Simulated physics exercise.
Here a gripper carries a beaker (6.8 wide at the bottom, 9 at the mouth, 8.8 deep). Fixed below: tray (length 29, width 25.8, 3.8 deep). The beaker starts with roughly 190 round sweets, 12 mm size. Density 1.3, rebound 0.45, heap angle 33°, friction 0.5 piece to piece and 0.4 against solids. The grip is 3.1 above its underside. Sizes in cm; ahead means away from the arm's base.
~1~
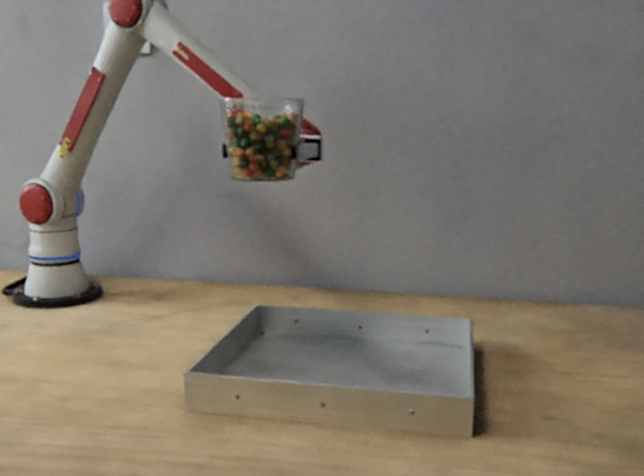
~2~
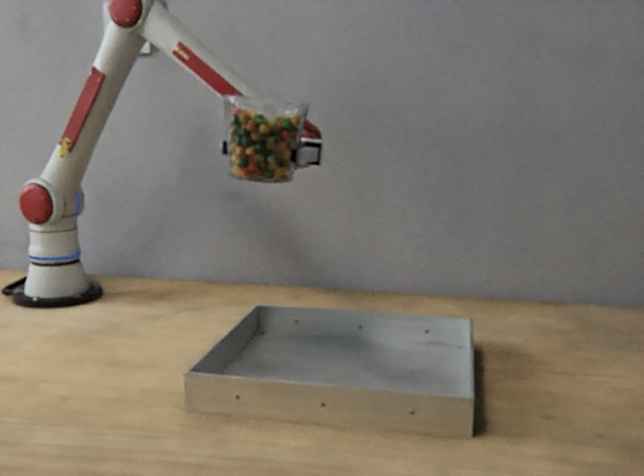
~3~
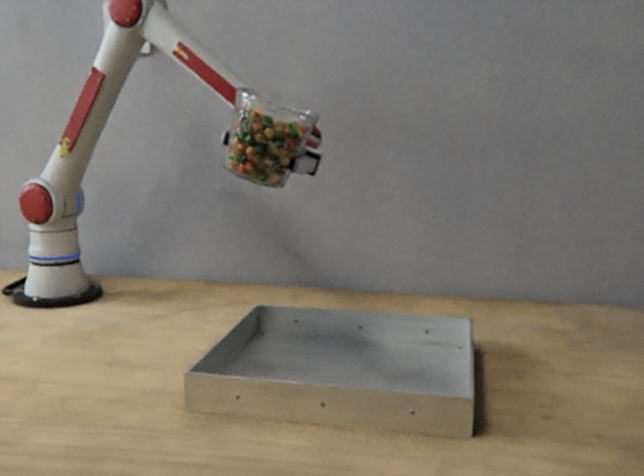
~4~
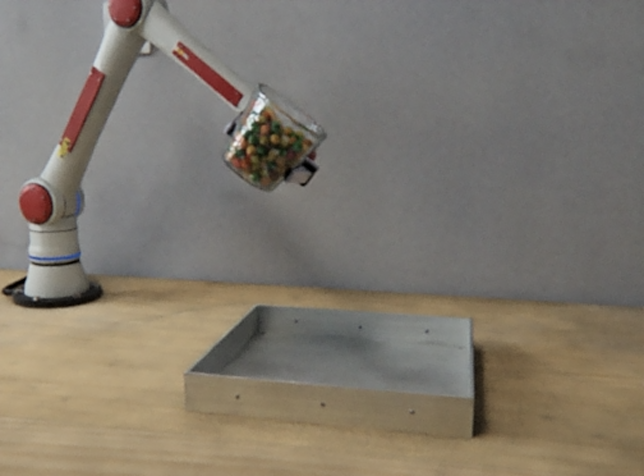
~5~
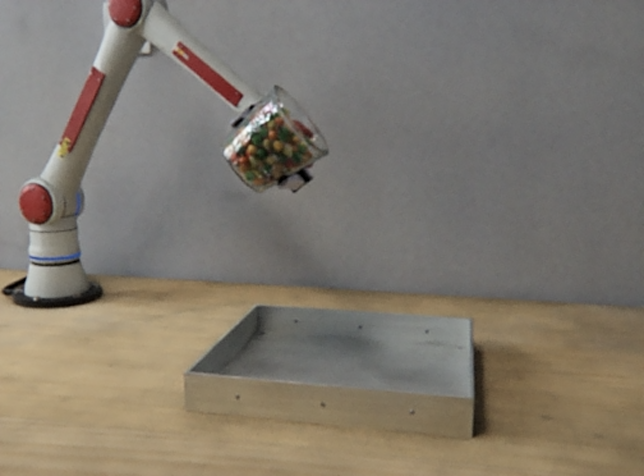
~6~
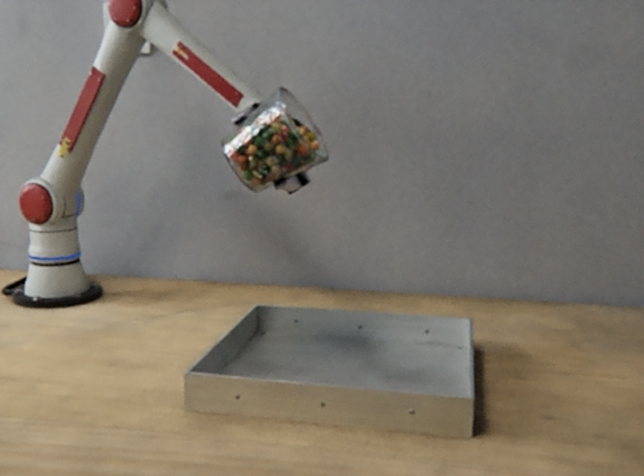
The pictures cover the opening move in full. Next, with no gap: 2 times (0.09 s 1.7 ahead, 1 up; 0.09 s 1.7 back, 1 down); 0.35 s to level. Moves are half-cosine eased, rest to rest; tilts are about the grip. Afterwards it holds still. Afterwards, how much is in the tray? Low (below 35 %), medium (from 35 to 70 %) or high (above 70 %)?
Answer: Low; below 35 % of the round sweets finish in the tray.
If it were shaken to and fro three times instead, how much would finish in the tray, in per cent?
In that case some 30 per cent.
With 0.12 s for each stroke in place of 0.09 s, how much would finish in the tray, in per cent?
It would be near 10 per cent.
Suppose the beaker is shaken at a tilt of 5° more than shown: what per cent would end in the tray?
Then about 30 per cent.
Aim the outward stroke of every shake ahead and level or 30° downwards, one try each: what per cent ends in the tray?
Some 15 and 5 per cent.
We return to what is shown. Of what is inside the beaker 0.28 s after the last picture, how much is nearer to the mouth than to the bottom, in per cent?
About 55 per cent.
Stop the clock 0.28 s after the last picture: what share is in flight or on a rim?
Roughly 8 per cent.
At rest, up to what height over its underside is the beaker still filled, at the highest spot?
About 8.0 cm.
Then, 0.28 s on, tilted 57° forward, highest piece 30 above the table; 174 in the beaker, 15 in flight or on a rim.
Then, 0.57 s on, tilted 20° forward, highest piece 31 above the table; 148 in the beaker, 38 in the tray, 3 in flight or on a rim.
Then, 0.91 s on, level, highest piece 31 above the table; 148 in the beaker, 41 in the tray.
Then, 1.96 s on, level, highest piece 31 above the table; 148 in the beaker, 41 in the tray.
In the end, 148 in the beaker, 41 in the tray. That is 22 % in the tray.
